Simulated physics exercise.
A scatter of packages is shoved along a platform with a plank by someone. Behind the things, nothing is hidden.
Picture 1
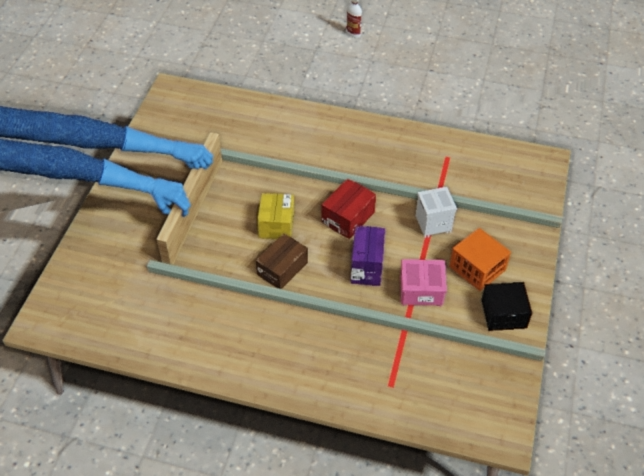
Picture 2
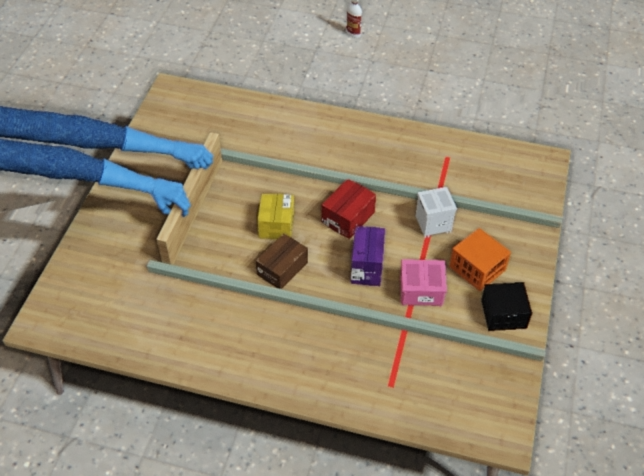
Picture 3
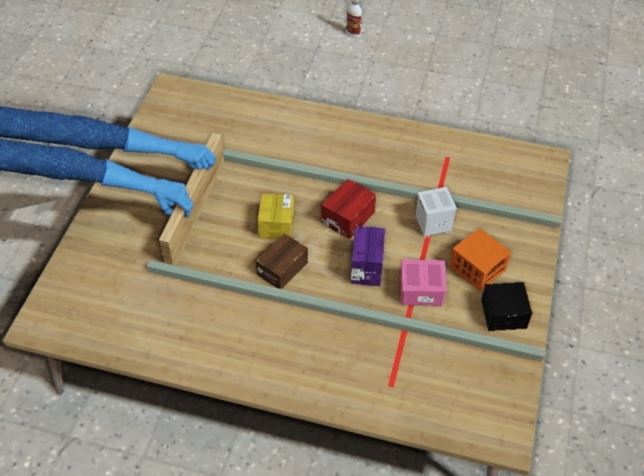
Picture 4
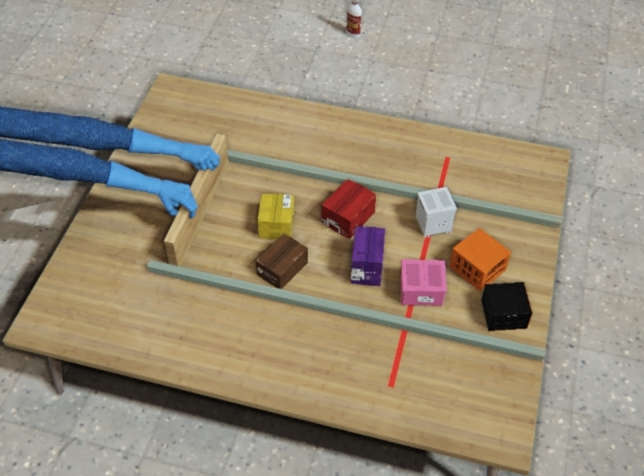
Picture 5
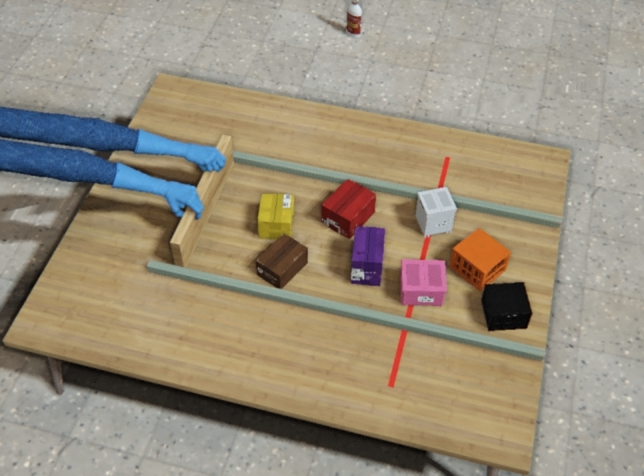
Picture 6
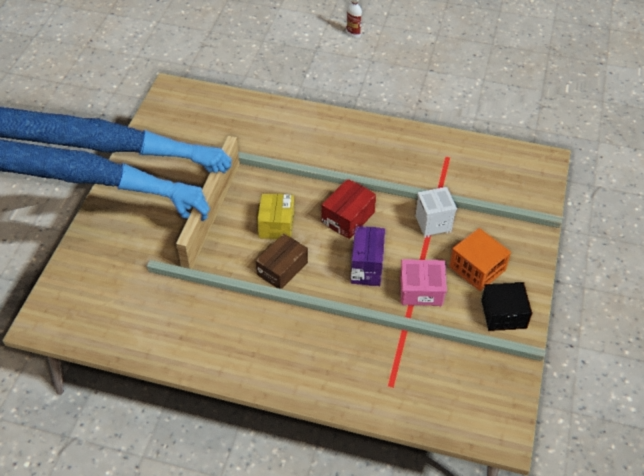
A wooden plank, gripped by two blue-gloved hands reaching in from the left, slides slowly rightward between two pale green rails on a wooden table, seen from above at an angle. Ahead of it sit yellow, brown, red and purple boxes, with white, pink, orange and black ones near or beyond a red line. The plank closes some of the gap without touching them, while the boxes and camera stay still.
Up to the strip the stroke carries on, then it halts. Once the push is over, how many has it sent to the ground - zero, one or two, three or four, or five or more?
No fall happens.
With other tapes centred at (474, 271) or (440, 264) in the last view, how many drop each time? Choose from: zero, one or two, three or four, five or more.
Result, first to last: One or two, 1 or 2.
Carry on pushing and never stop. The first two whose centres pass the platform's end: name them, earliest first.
The black crate comes first and the pink tote second.
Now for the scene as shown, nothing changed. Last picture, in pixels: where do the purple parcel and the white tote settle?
Look around (466, 283) for the first and around (498, 220) for the second.
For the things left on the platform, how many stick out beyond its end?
It's 1.
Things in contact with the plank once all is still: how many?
All in all, 3.
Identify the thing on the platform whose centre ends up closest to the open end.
The black crate.
A little later, none off yet; black crate at rest near (506, 306); orange crate at rest near (480, 259); pink tote at rest near (423, 283).
When it is over, the number that fall off is zero.
